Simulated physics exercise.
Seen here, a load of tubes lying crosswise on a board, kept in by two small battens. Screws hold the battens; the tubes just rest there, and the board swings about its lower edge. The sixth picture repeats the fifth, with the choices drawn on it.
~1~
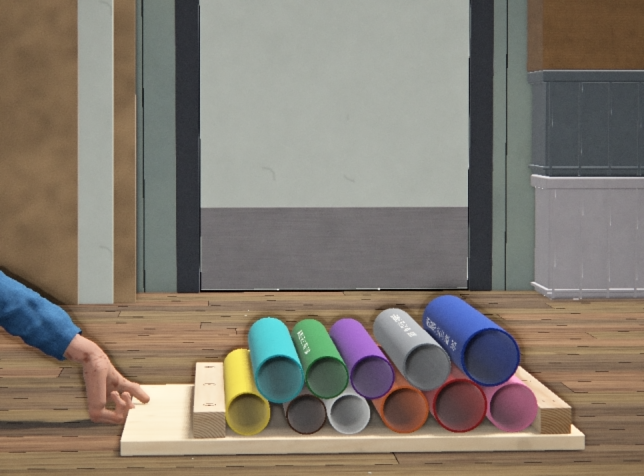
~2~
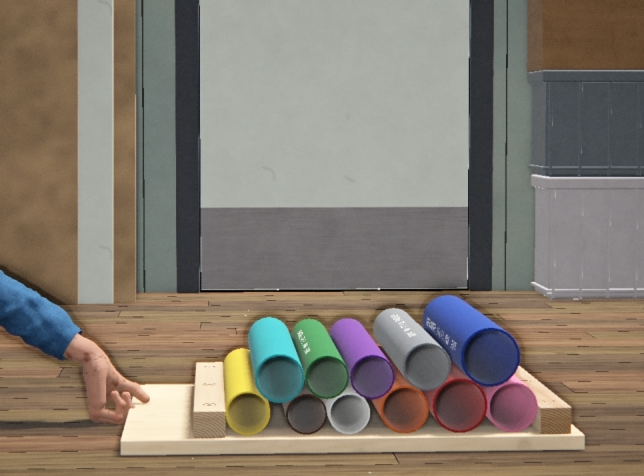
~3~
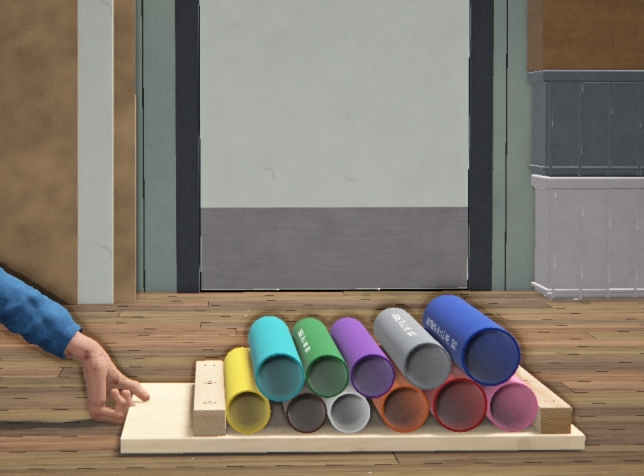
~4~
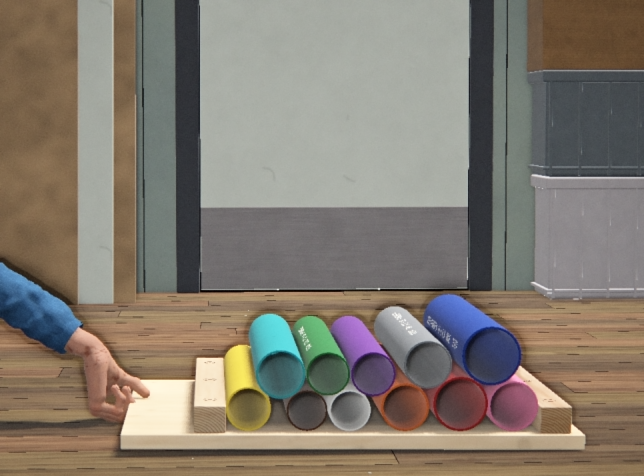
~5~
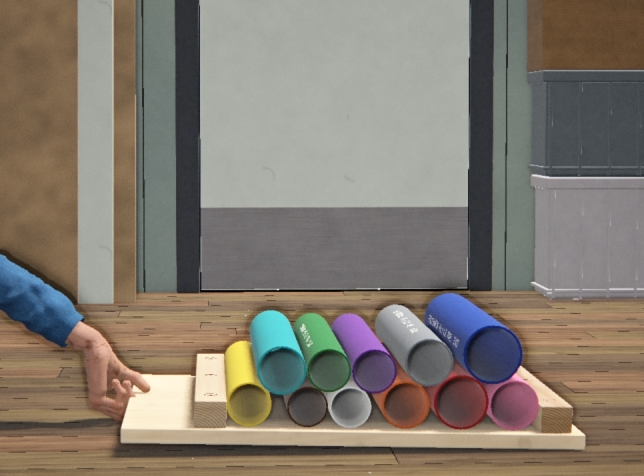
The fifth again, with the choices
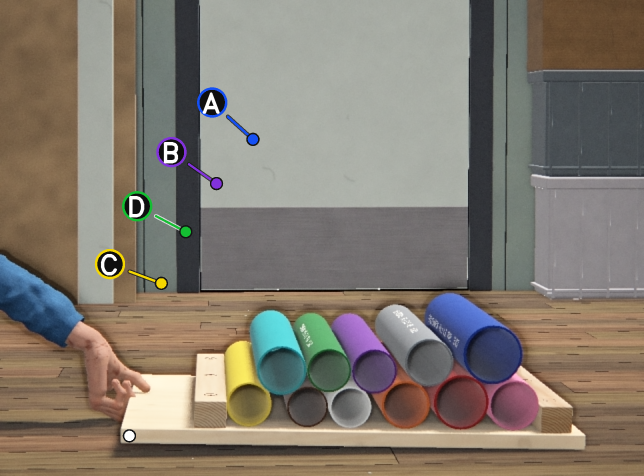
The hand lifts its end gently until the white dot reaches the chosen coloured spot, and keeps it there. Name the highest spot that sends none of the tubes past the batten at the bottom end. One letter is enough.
Up to C.
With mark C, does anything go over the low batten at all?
No, at C.
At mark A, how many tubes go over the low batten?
It comes to five.
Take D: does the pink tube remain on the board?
Yes.
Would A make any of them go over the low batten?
Yes, at A.
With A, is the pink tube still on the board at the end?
Yes.
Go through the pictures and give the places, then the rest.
In the first picture, yellow tube (248, 413); brown tube (307, 414).
In the second picture, orange tube (404, 410).
In the third picture, board (342, 402); yellow tube (248, 411); turquoise tube (280, 377); green tube (328, 376).
In the fourth picture, board (342, 399); yellow tube (248, 408); brown tube (307, 410).
In the fifth picture, board (342, 396); yellow tube (249, 404); brown tube (307, 407).
On the copy, A at (253, 140); B at (216, 184); C at (162, 283); D at (186, 232); the white dot at (130, 436).
On C. First, board at 15°.
Then, board at 21°.
Finally, board at 21°, none over the low batten.
By contrast, A five over the low batten; B five over the low batten; D one over the low batten (blue).
